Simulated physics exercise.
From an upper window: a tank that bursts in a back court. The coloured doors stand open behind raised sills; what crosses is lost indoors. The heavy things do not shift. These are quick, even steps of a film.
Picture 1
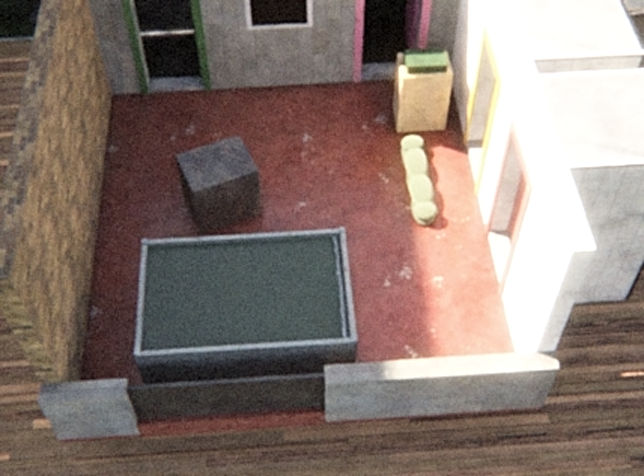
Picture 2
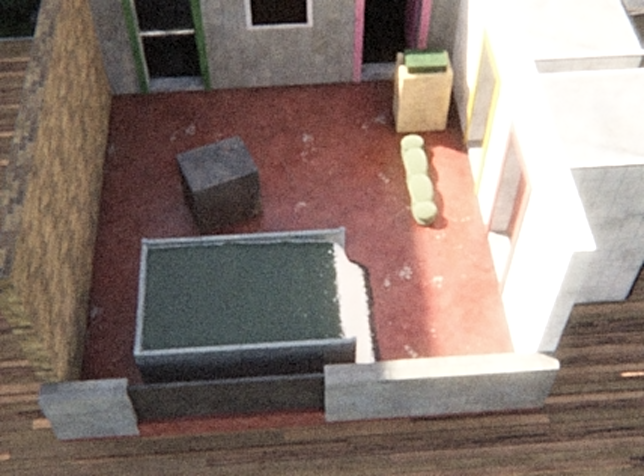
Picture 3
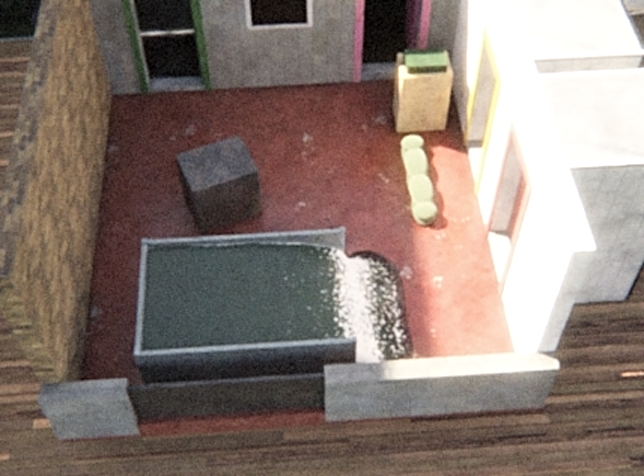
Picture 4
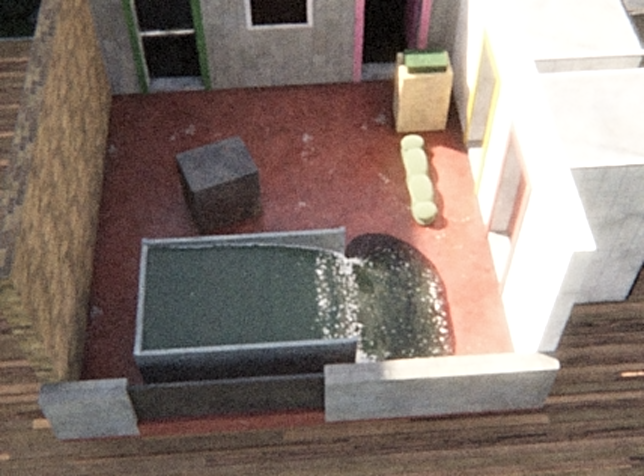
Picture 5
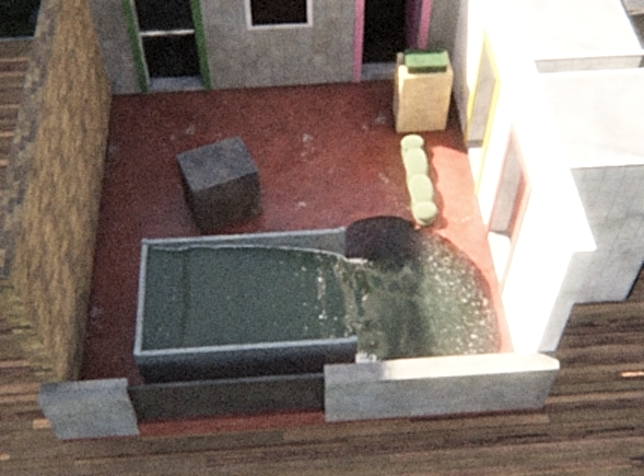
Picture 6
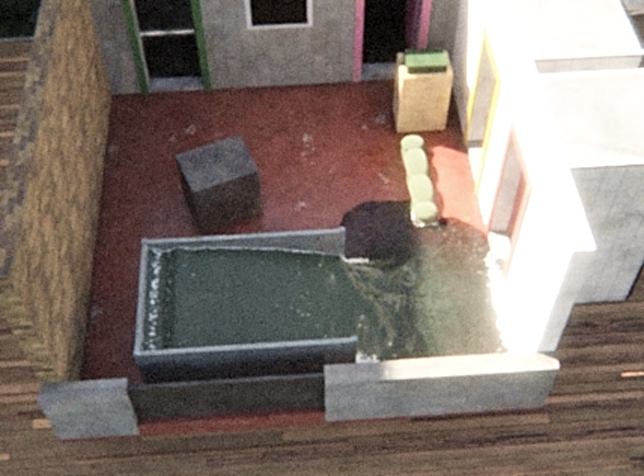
We see, from above, a walled courtyard with a rectangular tank of dark, still water; its right side opens and water pours out, foaming and spreading rightward across the red floor to the bushes and the white wall.
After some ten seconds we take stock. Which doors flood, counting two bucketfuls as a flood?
The red door floods; the pink door holds within the limit; the yellow door floods; the green door floods.
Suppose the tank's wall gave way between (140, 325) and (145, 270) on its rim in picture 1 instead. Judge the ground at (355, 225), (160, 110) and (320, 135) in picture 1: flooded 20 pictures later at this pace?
In turn: Dry, wet, clear.
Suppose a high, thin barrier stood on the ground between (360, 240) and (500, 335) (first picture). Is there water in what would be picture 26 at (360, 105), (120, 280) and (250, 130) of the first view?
As listed: No water, awash, flooded.
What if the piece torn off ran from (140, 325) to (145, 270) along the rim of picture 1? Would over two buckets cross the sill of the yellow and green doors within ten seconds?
Then: The yellow one stays under, the green one is over.
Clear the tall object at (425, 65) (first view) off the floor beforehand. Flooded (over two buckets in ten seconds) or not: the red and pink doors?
My reading: The red one passes that mark; the pink one is over.
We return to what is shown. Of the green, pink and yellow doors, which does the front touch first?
That is the yellow-painted one.
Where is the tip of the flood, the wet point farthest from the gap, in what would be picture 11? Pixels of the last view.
Near (461, 161).
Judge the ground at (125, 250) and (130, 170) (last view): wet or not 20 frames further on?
One after the other: Not flooded, clear.
A moment on, water covers 25 % of the floor; the red door over two buckets in, the pink door not reached, the yellow door wet at the sill, nothing in, the green door not reached.
Next, water covers 35 % of the floor; the red door far over two buckets in, the pink door not reached, the yellow door wet at the sill, nothing in, the green door not reached.
Then, water covers 50 % of the floor; the red door far over two buckets in, the pink door wet at the sill, nothing in, the yellow door under two buckets in, the green door not reached.
Later, water covers 90 % of the floor; the red door far over two buckets in, the pink door wet at the sill, nothing in, the yellow door over two buckets in, the green door under two buckets in.
In the end, water covers 95 % of the floor; the red door far over two buckets in, the pink door wet at the sill, nothing in, the yellow door over two buckets in, the green door over two buckets in.
